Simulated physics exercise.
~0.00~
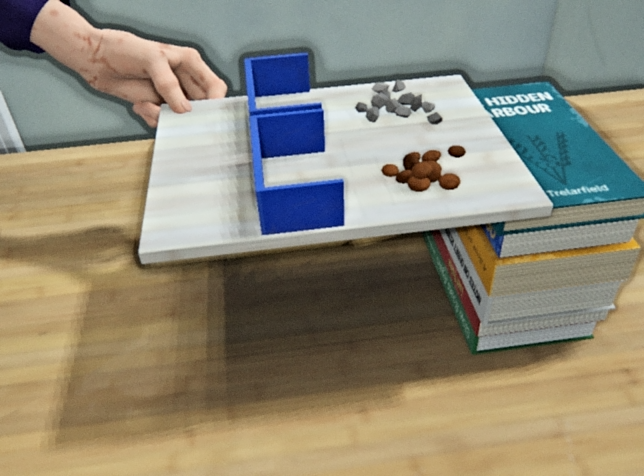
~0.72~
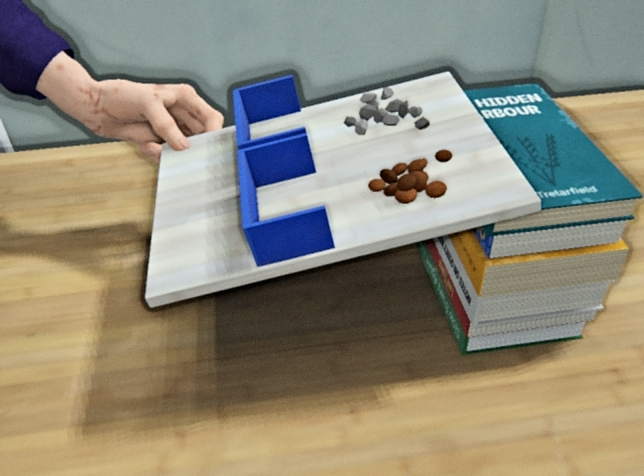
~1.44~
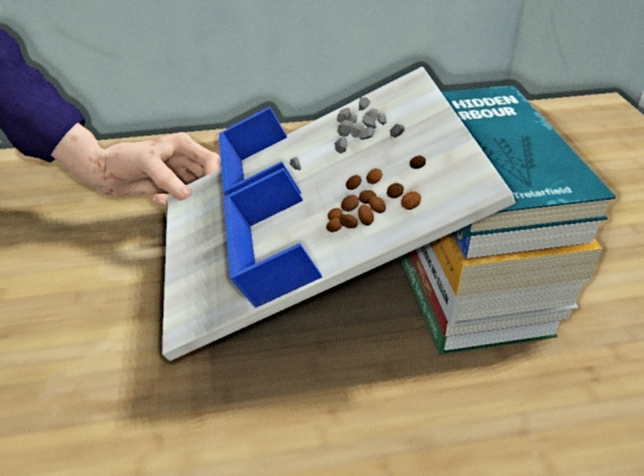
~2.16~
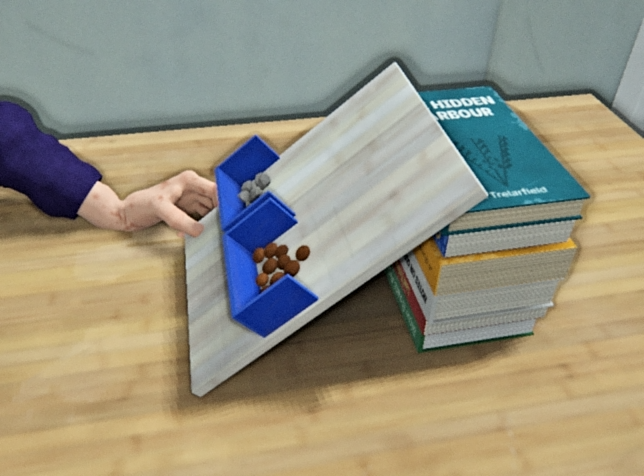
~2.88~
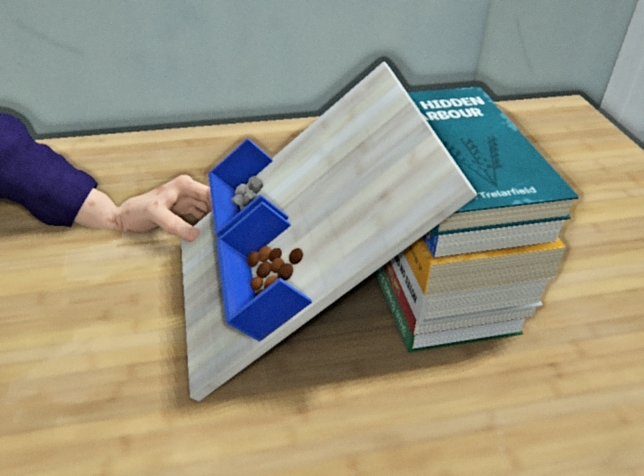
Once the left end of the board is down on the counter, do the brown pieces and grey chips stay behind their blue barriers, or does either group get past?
Both groups stay behind their barriers. The brown pieces are gathered against the near one and the grey chips against the far one.
